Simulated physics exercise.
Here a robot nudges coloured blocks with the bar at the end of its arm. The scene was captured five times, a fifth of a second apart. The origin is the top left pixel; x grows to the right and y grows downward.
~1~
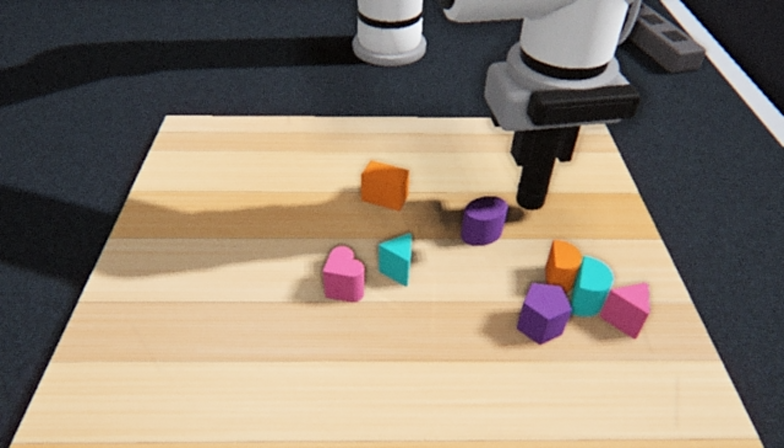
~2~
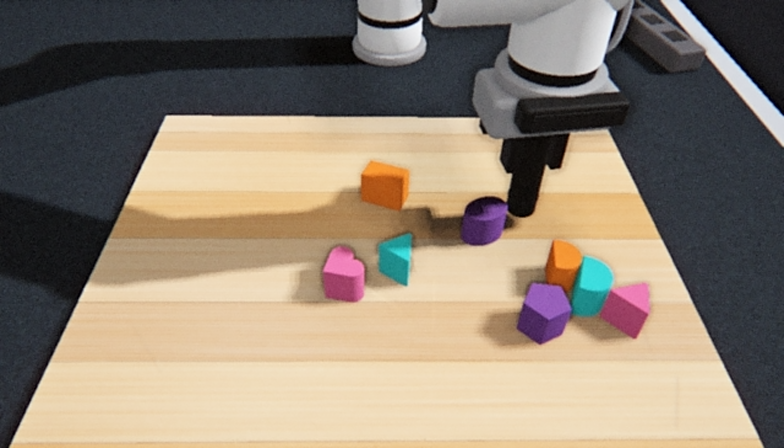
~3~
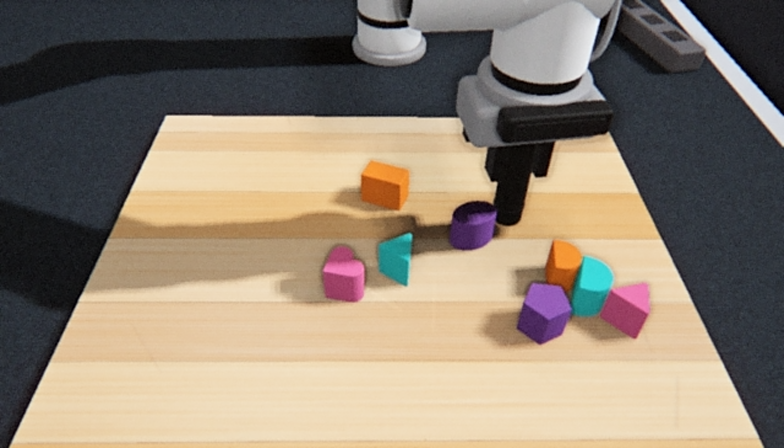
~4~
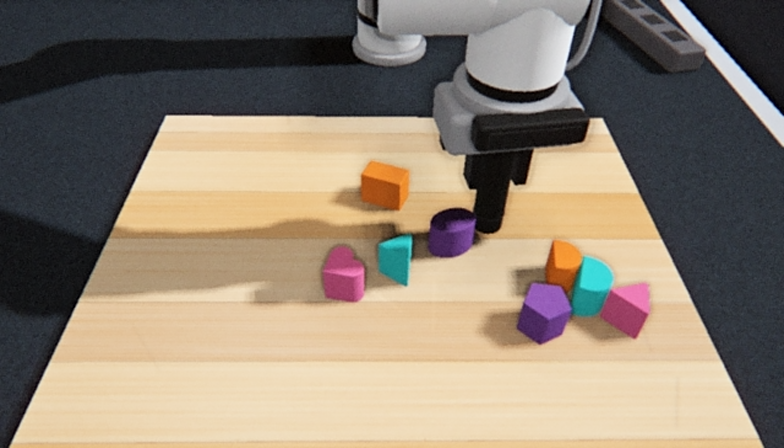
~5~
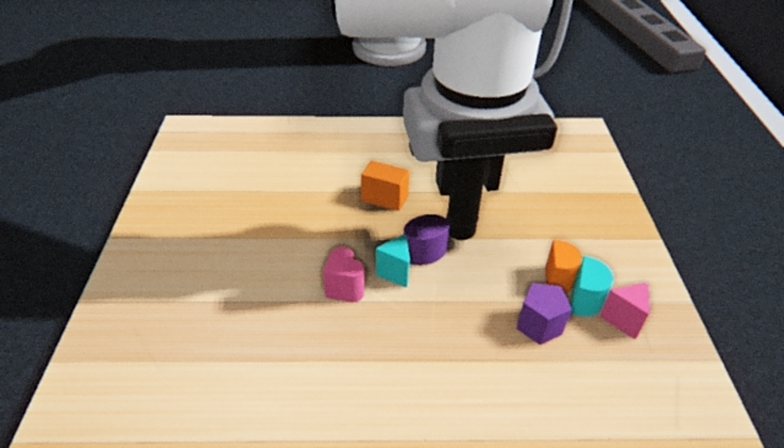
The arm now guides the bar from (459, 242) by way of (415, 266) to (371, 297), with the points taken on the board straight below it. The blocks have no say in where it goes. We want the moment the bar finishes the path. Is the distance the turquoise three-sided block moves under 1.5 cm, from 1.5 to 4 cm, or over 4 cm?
Travels over 4 cm.
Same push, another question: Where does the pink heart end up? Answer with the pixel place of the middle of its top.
Answer: (314, 268).
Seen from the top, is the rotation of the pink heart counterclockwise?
No, I don't think so.
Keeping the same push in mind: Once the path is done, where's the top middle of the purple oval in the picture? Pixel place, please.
Located at (358, 239).
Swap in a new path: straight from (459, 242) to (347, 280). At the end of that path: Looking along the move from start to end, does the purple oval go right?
Yes, I think so.
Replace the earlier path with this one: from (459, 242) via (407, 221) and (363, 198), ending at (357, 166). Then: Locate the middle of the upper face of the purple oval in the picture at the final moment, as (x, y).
For the centre of its top, I'd go with (402, 221).
The first path, step by step. One third of the way, bar at (431, 247); turquoise three-sided block at (381, 252), turned 70° anticlockwise; purple oval at (391, 232), turned 30° clockwise.
Two thirds of the way, bar at (400, 265); pink heart at (336, 264); turquoise three-sided block at (367, 263), turned 80° anticlockwise; purple oval at (365, 236), turned 80° clockwise.
At the end, bar at (371, 286); pink heart at (314, 268), turned 30° clockwise; orange oblong in place; turquoise three-sided block at (342, 279), turned 35° anticlockwise; purple oval at (358, 239), turned 110° clockwise.
